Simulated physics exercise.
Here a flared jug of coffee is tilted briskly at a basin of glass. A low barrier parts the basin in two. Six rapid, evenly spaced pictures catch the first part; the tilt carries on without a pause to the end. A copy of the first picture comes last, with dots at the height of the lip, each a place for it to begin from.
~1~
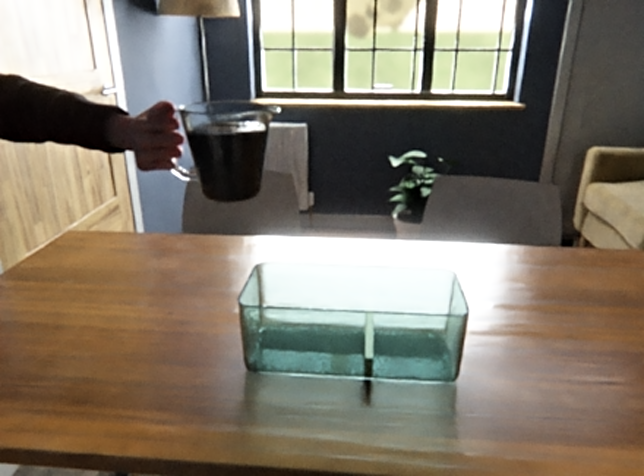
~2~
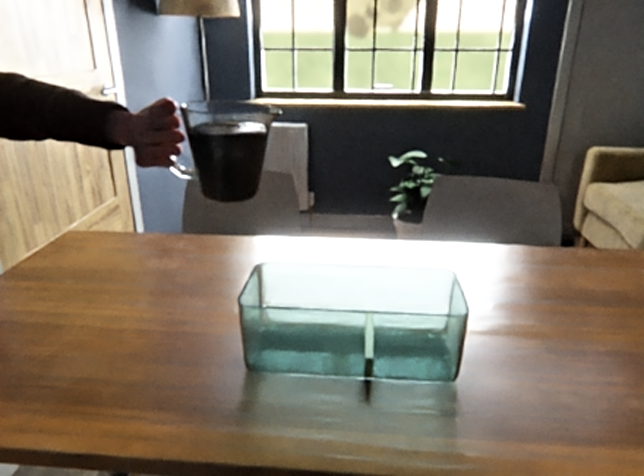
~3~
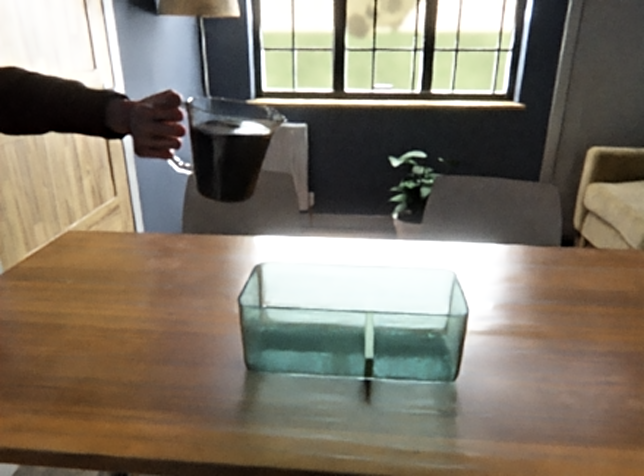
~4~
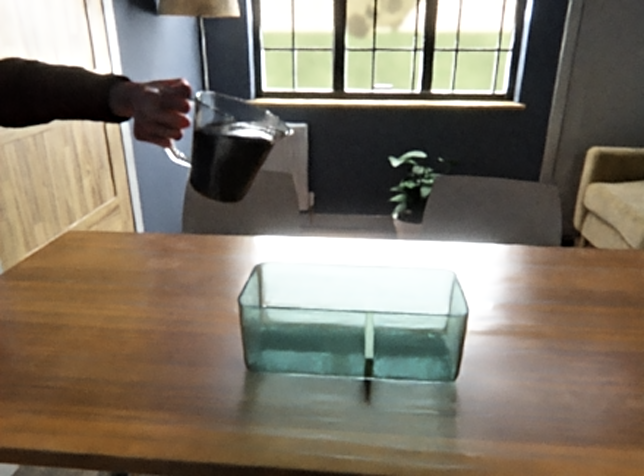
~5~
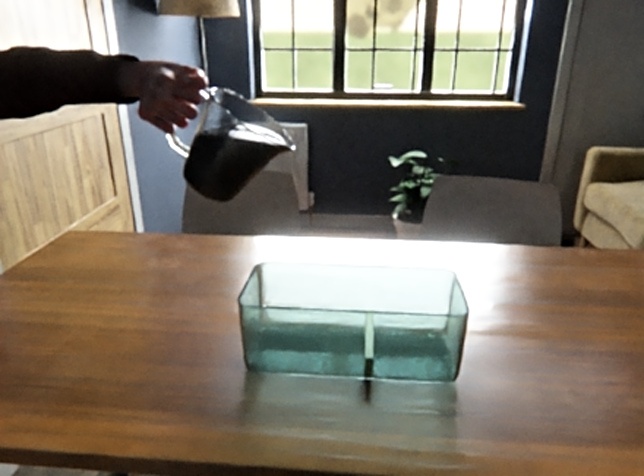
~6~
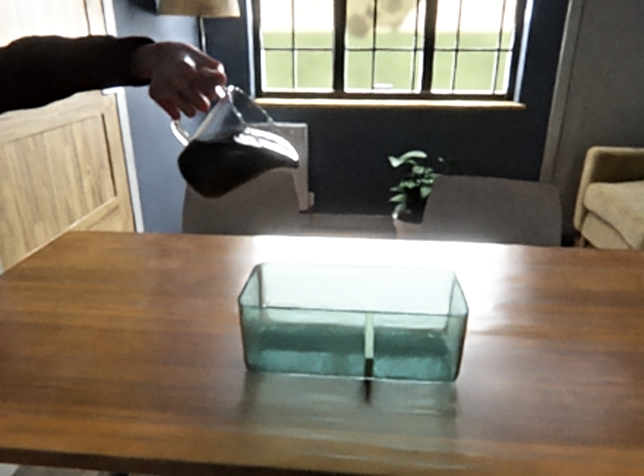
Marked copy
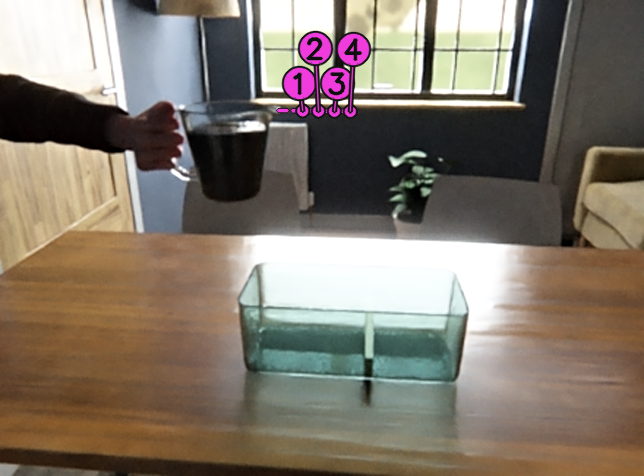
A hand on the left held a glass jug of dark coffee above a divided glass basin on a wooden table, then tilted it steadily rightward until the coffee reached the lip.
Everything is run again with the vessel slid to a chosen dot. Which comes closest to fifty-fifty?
2 works best here.
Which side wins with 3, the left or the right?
The right one.
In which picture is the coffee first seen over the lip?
In picture 6.
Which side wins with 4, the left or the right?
The right one.
On the marked copy, 1 at (302, 110); 2 at (318, 111); 3 at (334, 111); 4 at (350, 111).
For dot 1, about 77 % ends left of the wall and 16 % right of it; 8 % is lost outside.
For dot 2, about 47 % ends left of the wall and 49 % right of it; 4 % is lost outside.
For dot 3, about 16 % ends left of the wall and 78 % right of it; 6 % is lost outside.
For dot 4, about 10 % ends left of the wall and 83 % right of it; 8 % is lost outside.
